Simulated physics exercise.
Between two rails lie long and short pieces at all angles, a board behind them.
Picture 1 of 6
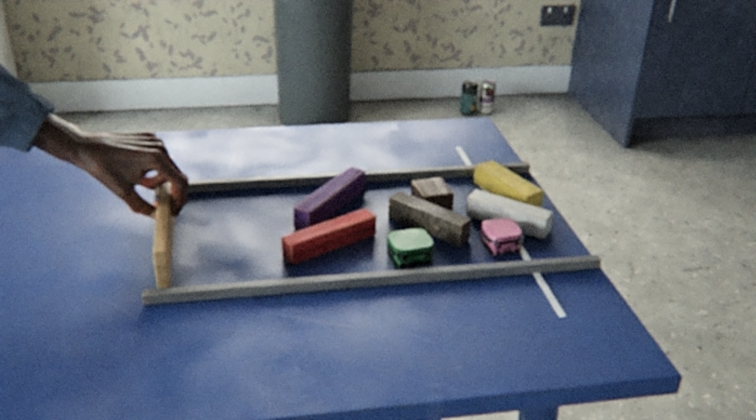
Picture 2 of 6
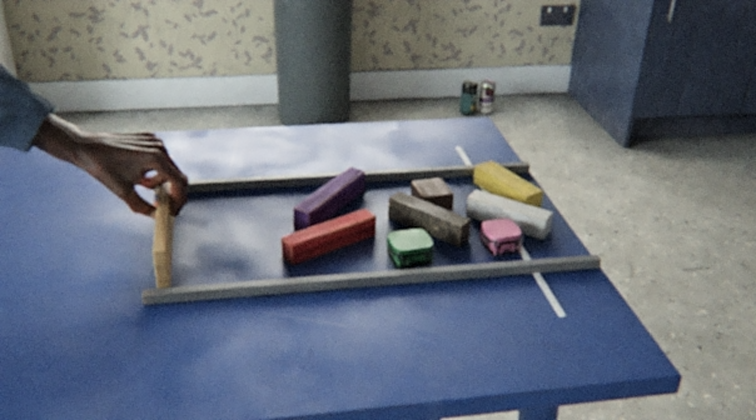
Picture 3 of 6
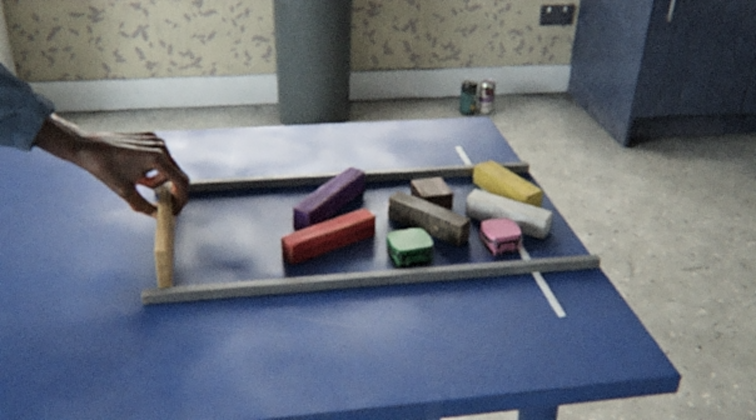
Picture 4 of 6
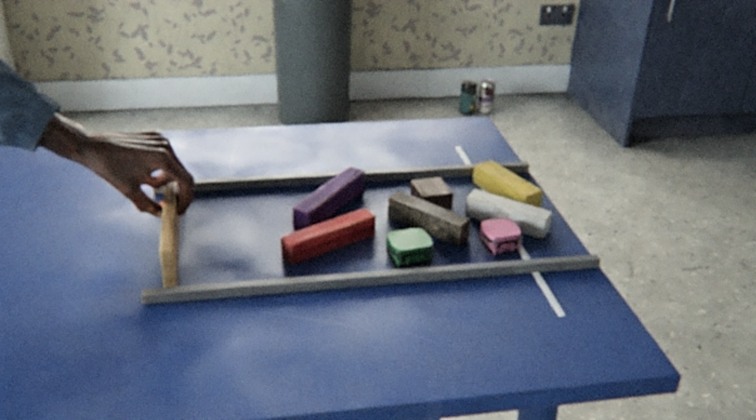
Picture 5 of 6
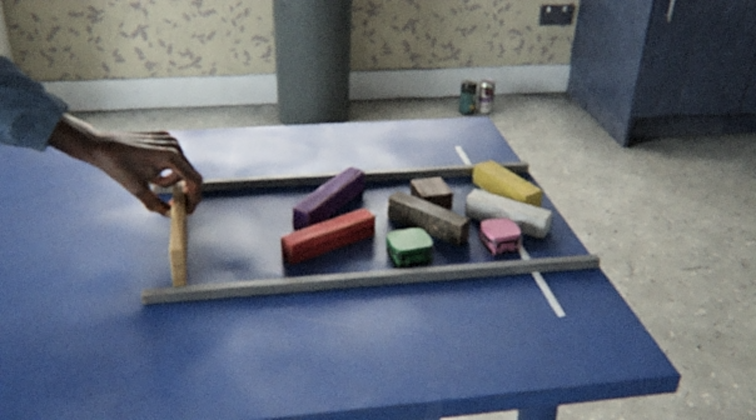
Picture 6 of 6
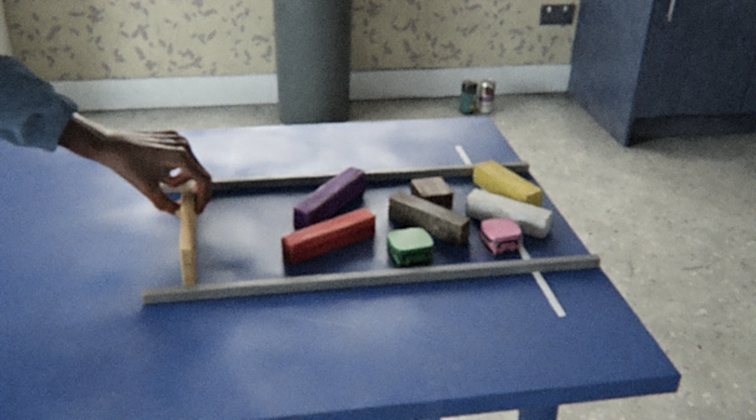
A hand slides a wooden board slowly right between two rails toward scattered coloured pieces.
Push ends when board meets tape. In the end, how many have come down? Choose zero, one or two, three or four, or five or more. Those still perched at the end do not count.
By the end, three or four have come down.
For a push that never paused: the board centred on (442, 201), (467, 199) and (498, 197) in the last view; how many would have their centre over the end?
First 0, then 0, finally 3.
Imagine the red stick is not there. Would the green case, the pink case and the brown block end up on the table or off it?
The green case remains up; the pink case falls; the brown block is kept.
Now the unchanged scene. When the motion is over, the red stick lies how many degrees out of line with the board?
Angle: Around 15°.
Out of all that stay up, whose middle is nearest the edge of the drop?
It's the black bar that ends up nearest.
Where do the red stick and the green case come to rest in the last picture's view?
Middles: Around (537, 229) and around (569, 245).
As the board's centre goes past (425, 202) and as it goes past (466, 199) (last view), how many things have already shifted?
The number moved is 7 and then 8.
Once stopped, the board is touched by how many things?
Number: 2.
Soon after, none off yet; yellow bar at rest near (507, 186); white bar at rest near (508, 214); pink case at rest near (501, 237).
Then, none off yet; yellow bar moved a little near (523, 183); white bar moved a little near (533, 205); pink case moved about its own width near (546, 230).
At rest, the number that fall off is three or four; fallen, pink case, white bar and yellow bar.
